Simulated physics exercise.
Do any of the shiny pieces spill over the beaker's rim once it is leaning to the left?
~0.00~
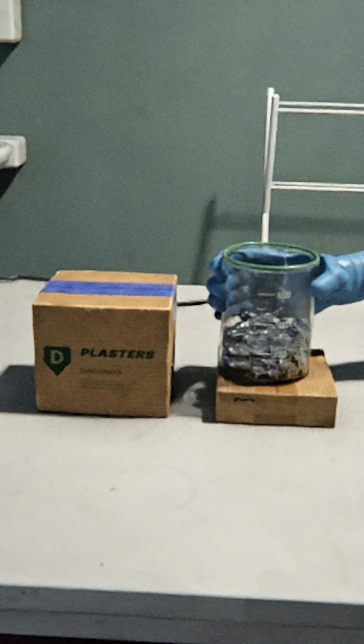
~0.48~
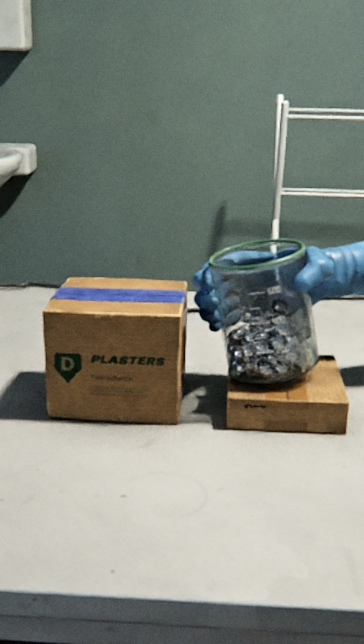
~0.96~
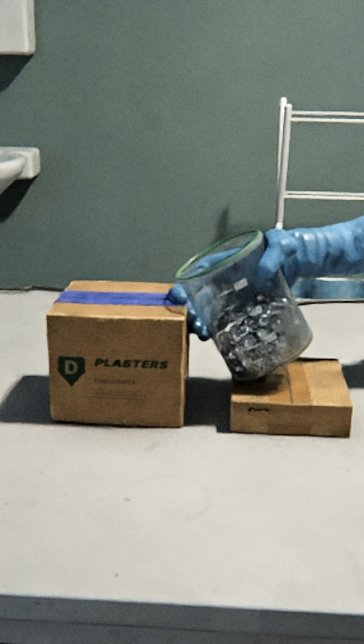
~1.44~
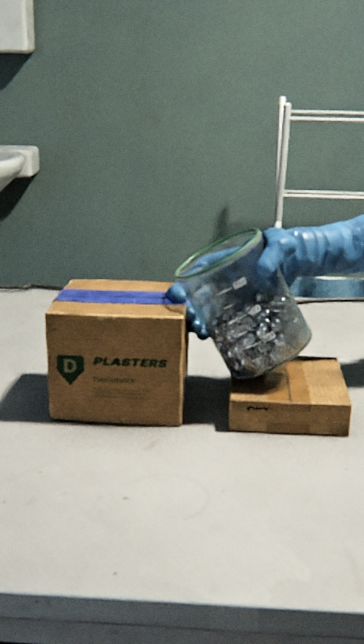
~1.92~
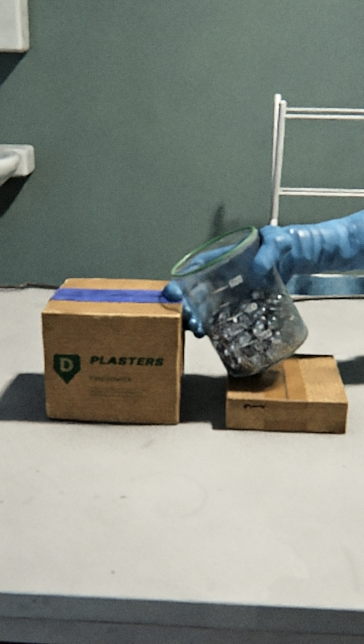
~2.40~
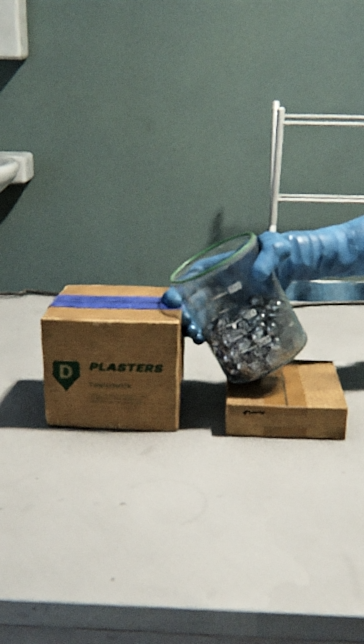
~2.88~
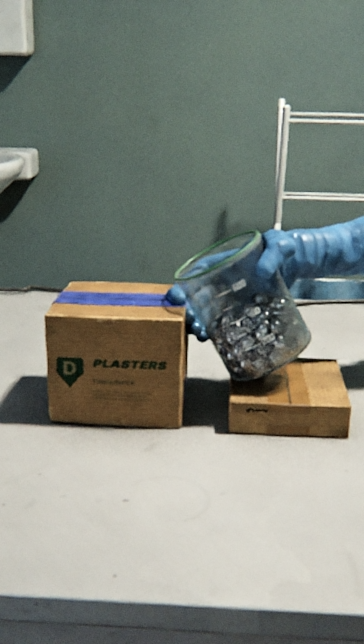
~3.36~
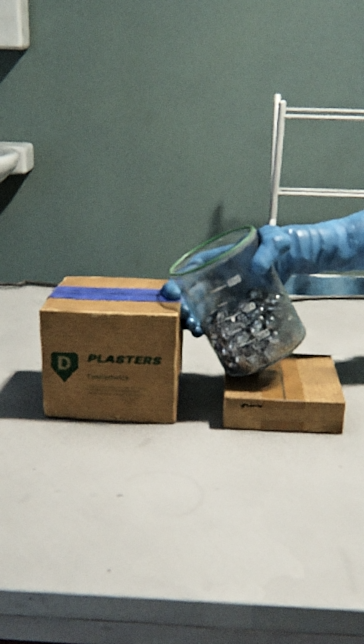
No, the shiny pieces all stay inside the beaker, below its rim, while it leans.
